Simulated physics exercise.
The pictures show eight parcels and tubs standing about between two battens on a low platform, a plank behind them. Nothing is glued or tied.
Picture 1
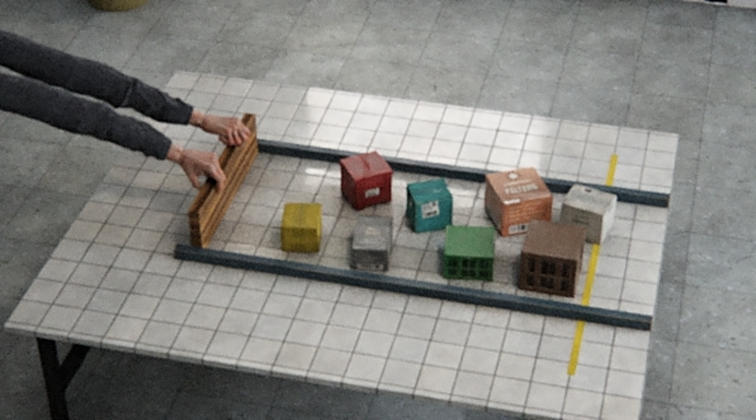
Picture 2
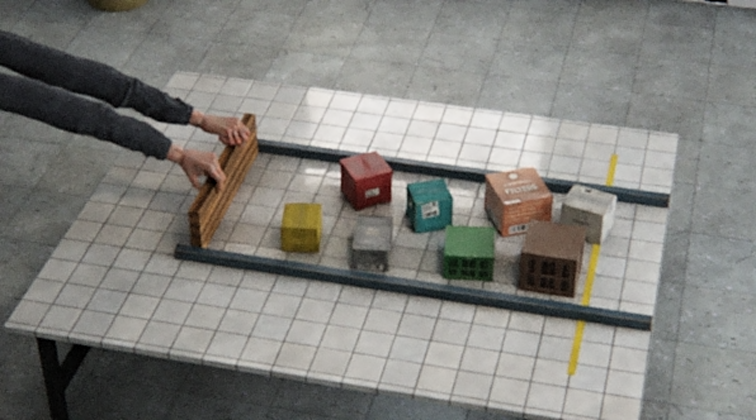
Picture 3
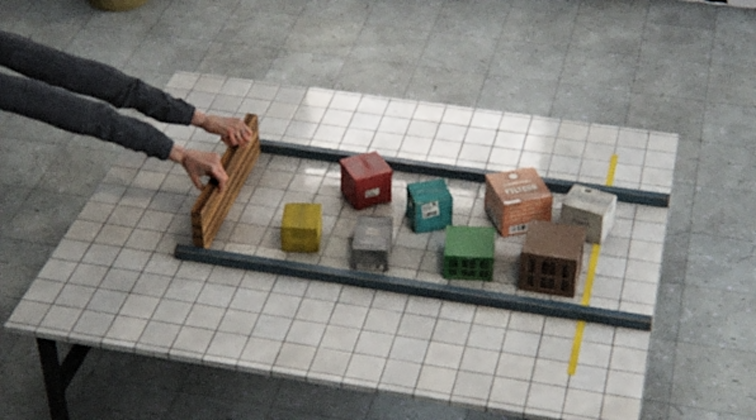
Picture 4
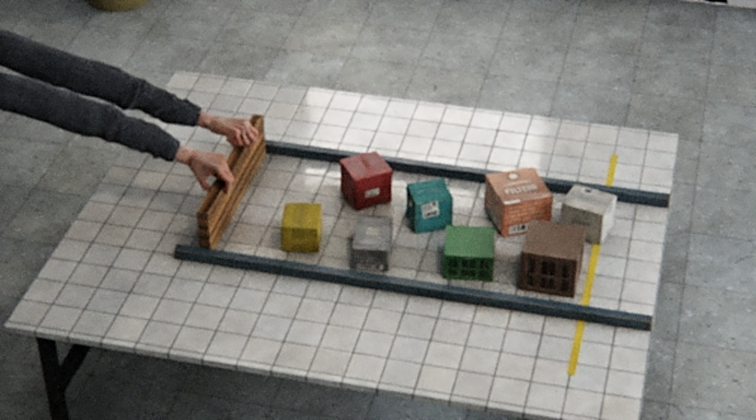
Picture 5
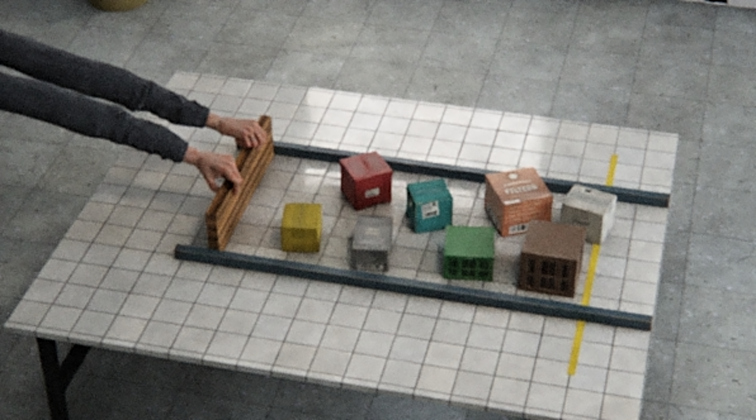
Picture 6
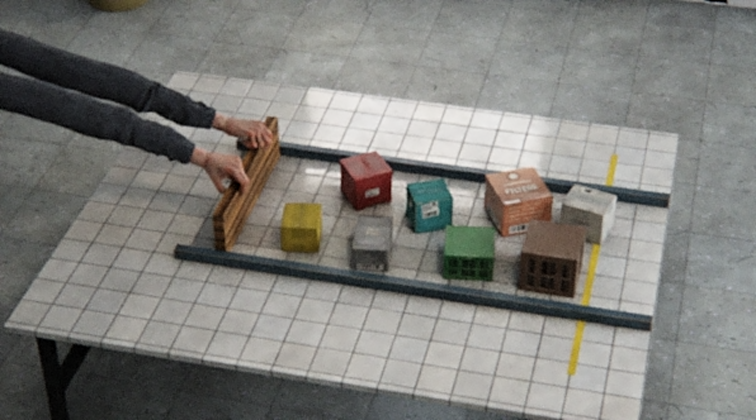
Two hands slide a wooden plank slightly right between two battens, behind eight still boxes.
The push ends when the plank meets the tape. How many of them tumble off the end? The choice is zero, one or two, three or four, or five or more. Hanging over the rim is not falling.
Outcome: The number that fall off is three or four.
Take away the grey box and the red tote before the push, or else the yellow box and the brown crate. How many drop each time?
2 in the first case, 2 in the second.
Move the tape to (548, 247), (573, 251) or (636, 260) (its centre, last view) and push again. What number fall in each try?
Try by try, 2, 3 and 5.
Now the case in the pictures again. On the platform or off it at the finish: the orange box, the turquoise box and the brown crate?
The orange box drops off, the turquoise box remains up, the brown crate is lost.
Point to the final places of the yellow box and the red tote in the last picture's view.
The yellow box at (609, 274), the red tote at (621, 222).
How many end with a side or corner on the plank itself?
The number is 3.
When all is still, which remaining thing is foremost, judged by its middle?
The grey box ends nearest.
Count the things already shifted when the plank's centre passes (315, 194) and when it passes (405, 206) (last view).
First 1, then 5.
Early on, none off yet; white parcel at rest near (588, 215); brown crate at rest near (552, 259); orange box at rest near (518, 202).
Finally, the number that fall off is three or four; lost, green crate, orange box, brown crate and white parcel.
